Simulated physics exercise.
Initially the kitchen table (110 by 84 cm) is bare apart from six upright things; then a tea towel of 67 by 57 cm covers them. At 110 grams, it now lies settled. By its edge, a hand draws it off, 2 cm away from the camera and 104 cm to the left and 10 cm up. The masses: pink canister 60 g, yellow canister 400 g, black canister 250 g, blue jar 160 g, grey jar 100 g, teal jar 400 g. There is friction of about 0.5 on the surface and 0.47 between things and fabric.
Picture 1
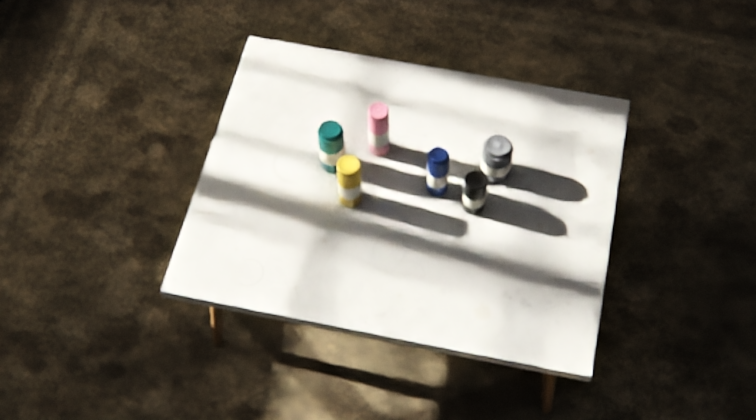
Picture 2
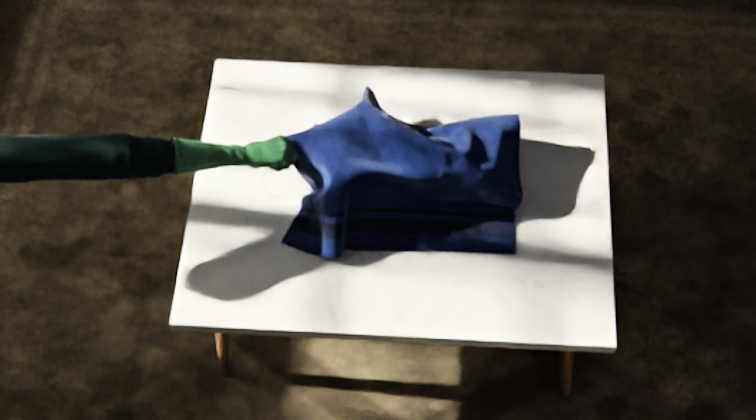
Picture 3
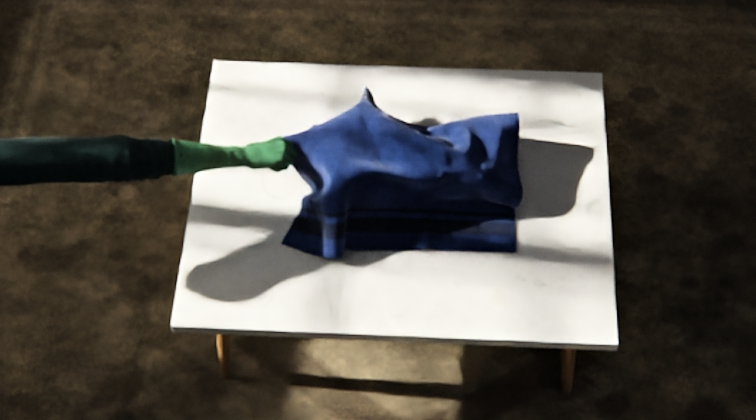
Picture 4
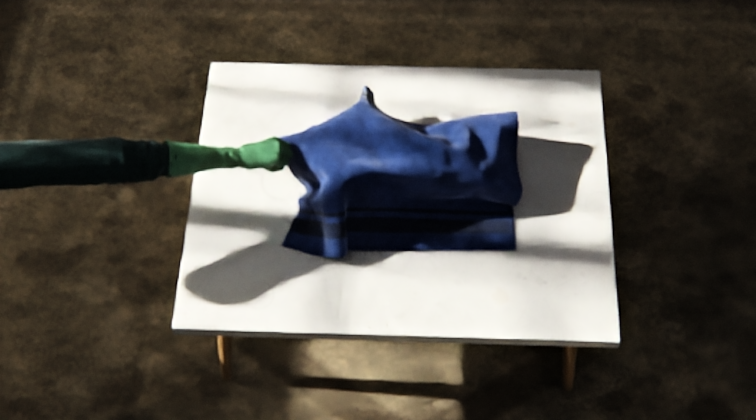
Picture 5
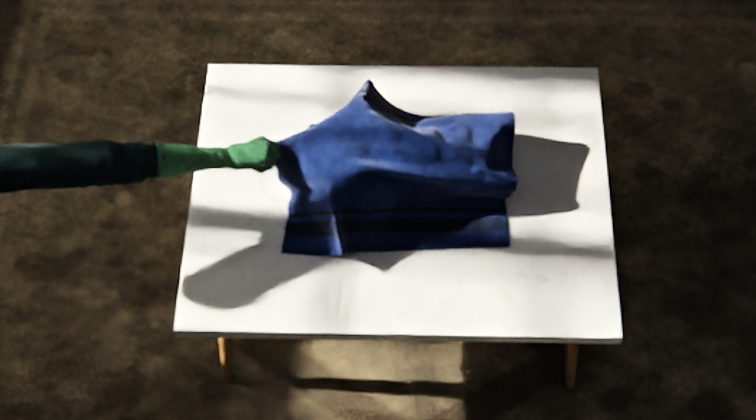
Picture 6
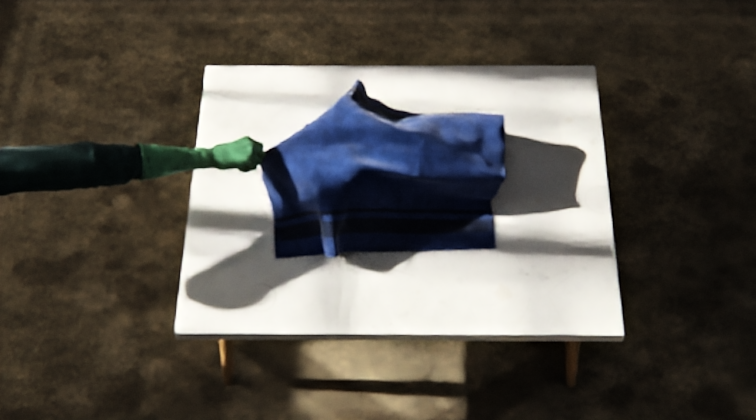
A blue cloth is drawn slowly a short way left by a green-gloved, dark-sleeved hand reaching in from the left, its folds shifting and flattening. It lies over a white table on a dark brown floor, seen from above, where six upright containers, teal, yellow, pink, blue, black and grey, stood uncovered at first. The view shifts slightly and settles lower early on, then drifts faintly.
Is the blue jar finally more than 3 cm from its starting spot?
No.
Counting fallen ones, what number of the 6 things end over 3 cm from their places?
It adds up to 2.
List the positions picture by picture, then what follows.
Shows, blue jar (439, 154), 17 cm tall; teal jar (330, 129), 17 cm tall; grey jar (499, 145), 13 cm tall; pink canister (378, 110), 18 cm tall; black canister (476, 180), 13 cm tall; yellow canister (348, 164), 17 cm tall, in the first frame.
Shows, tea towel corners (281, 242) (314, 124) (513, 139) (515, 254); grip (288, 157), in the second frame.
Shows, tea towel corners (282, 243) (313, 125); grip (287, 158), in the third frame.
Shows, tea towel corners (282, 246) (312, 125); grip (282, 158), in the fourth frame.
Shows, tea towel corners (282, 252) (310, 124); grip (270, 158), in the fifth frame.
Shows, tea towel corners (276, 258) (306, 124) (494, 130) (495, 248); grip (255, 158), in the sixth frame.
Next, middle of the tea towel at (280, 152); pink canister on its side, 13 cm off its start, yellow canister 4 cm off its start.
Then, middle of the tea towel at (157, 159); pink canister on its side, 16 cm off its start, yellow canister 5 cm off its start.
After that, middle of the tea towel at (39, 171); pink canister on its side, 19 cm off its start at (303, 116), yellow canister 6 cm off its start at (328, 185).
Later, middle of the tea towel at a place out of view; pink canister on its side, 23 cm off its start, yellow canister 6 cm off its start.
At the end, middle of the tea towel at a place out of view; blue jar 0 cm off its start at (430, 145), pink canister on its side, 28 cm off its start at (291, 91), yellow canister 6 cm off its start at (328, 184).
